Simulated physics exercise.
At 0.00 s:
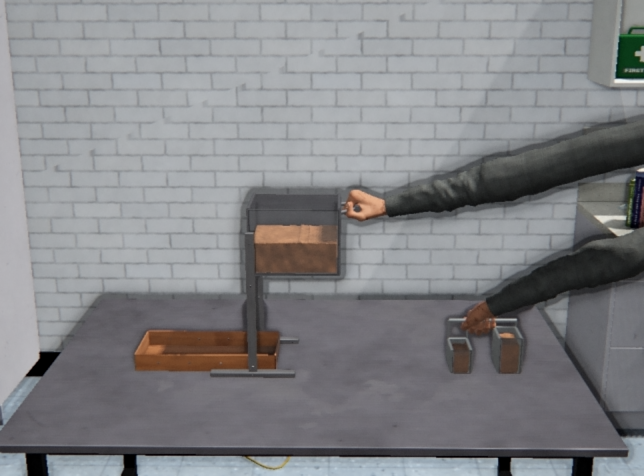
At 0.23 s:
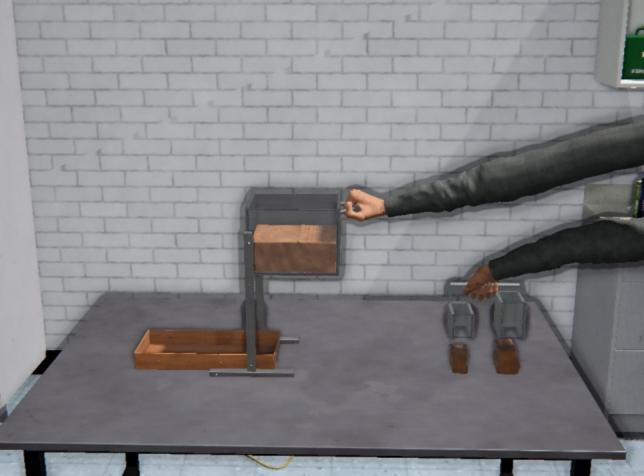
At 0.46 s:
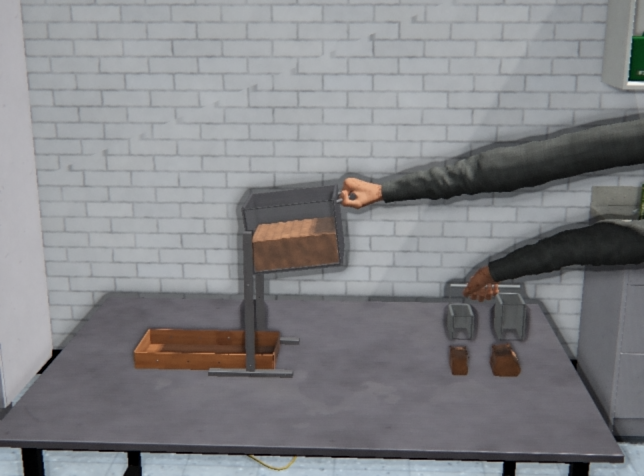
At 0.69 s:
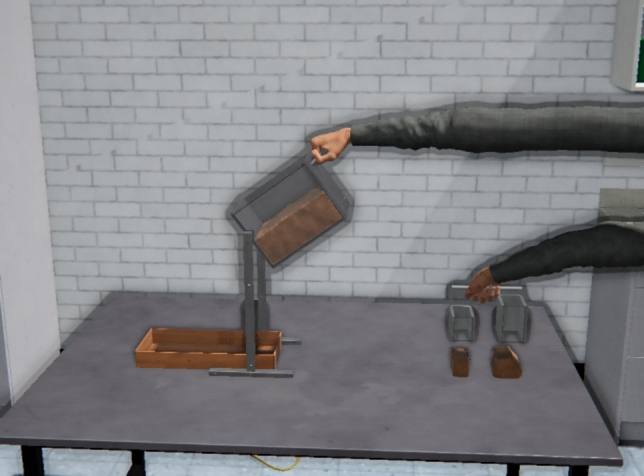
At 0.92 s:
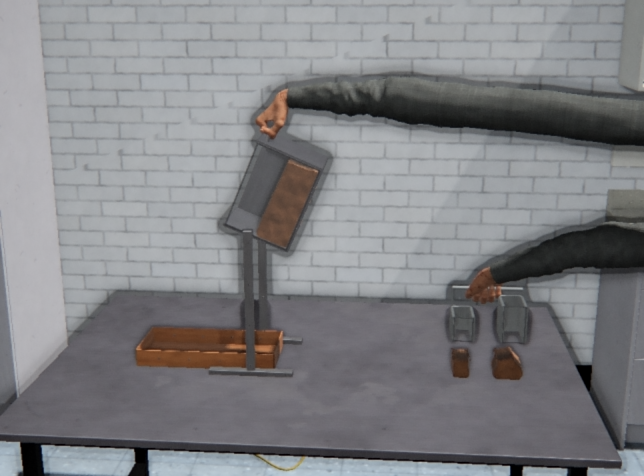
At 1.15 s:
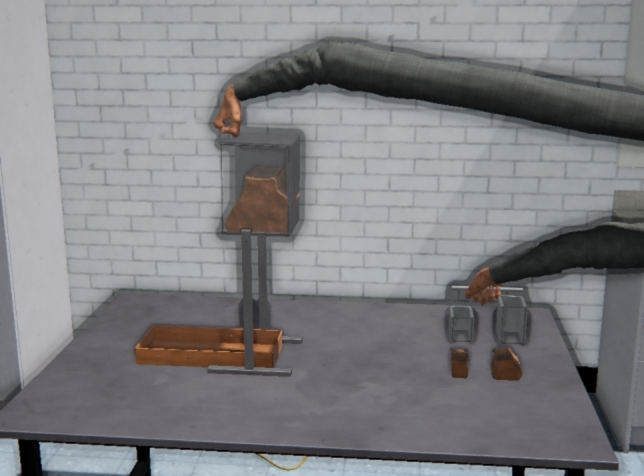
Two hands lifting small molds off brown clay blocks and tilting a clear tub of wet clay leftward above a grey table.
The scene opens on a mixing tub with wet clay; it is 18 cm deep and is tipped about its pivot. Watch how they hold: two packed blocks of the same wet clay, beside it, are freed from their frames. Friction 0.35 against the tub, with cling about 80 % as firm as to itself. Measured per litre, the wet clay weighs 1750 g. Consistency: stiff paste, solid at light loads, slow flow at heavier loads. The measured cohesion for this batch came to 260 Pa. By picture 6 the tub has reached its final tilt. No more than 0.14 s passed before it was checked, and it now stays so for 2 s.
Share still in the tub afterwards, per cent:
Near 62 %.
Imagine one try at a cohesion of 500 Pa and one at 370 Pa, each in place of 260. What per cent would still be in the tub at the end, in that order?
In order: Around 60 % and around 60 %.
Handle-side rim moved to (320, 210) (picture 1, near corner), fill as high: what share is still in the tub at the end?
The tub would end up holding some 75 % of it.
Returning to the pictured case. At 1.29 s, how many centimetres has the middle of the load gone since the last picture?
Roughly 4 centimetres.
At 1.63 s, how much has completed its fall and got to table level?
About 18 %.
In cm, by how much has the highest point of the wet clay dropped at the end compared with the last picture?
About 7 cm.
By 1.29 s, the tub is at 89 degrees and holds 86 %.
By 1.46 s, the tub is at 89 degrees and holds 66 %.
By 1.63 s, the tub is at 89 degrees and holds 62 %.
By 1.80 s, the tub is at 89 degrees and holds 62 %.
By 3.15 s, at the end, the tub is at 89 degrees and holds 62 %.
